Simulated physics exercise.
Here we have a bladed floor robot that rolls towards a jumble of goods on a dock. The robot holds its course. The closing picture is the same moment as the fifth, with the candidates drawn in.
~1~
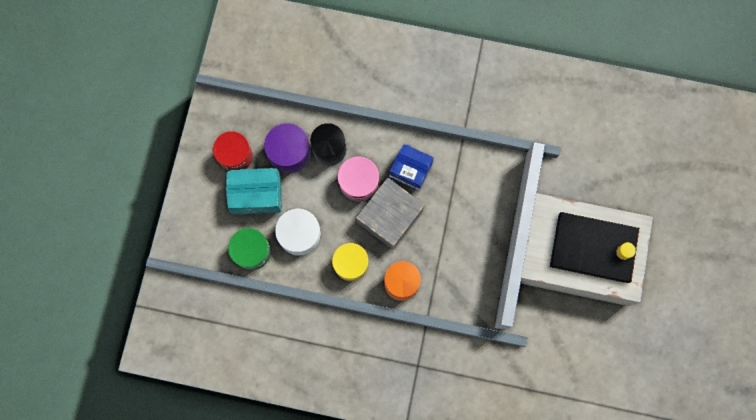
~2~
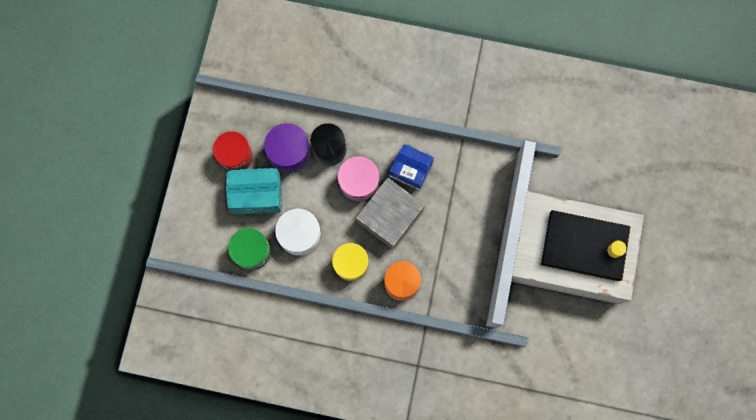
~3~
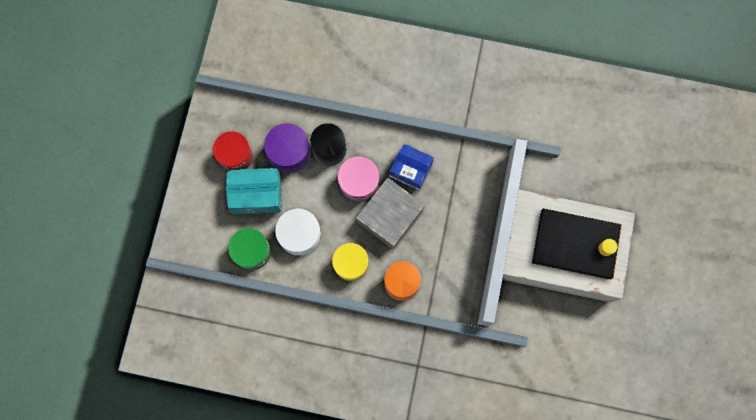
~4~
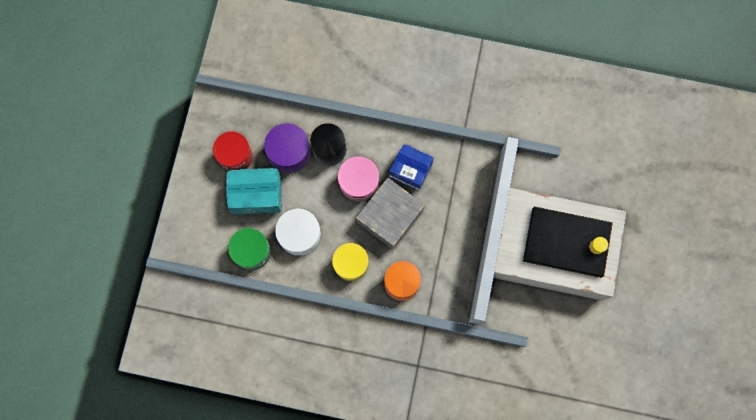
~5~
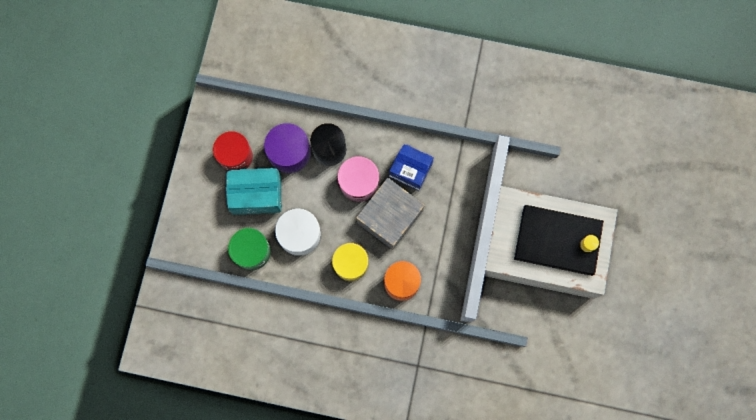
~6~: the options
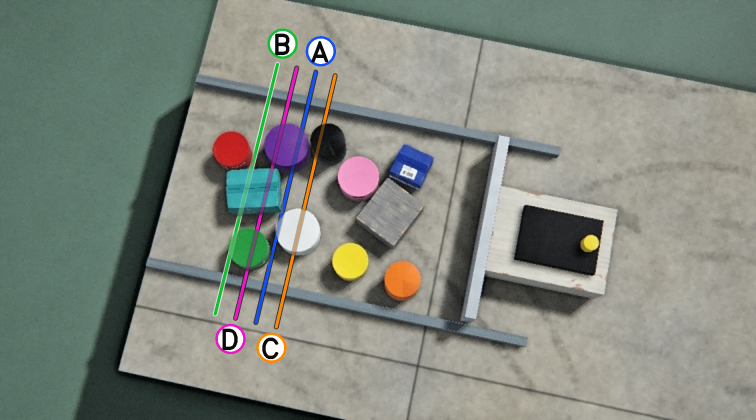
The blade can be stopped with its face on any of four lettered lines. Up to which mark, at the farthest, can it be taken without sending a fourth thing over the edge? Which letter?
As far as mark B.
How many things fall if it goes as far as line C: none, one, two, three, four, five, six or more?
In all, none.
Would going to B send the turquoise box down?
Yes.
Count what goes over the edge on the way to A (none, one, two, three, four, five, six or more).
In all, none.
On the marked copy, A at (287, 193); B at (247, 185); C at (307, 198); D at (267, 189).
Taking B. A third of the way, robot (464, 220); orange canister (361, 276); black canister (326, 140).
Two thirds of the way, robot (375, 202); red pail (212, 134); turquoise box (219, 169).
When it is over, robot (309, 188); turquoise box over the edge; red pail over the edge; three fallen.
As for the rest, A is within the limit but short; C is within the limit but short; D is within the limit but short.
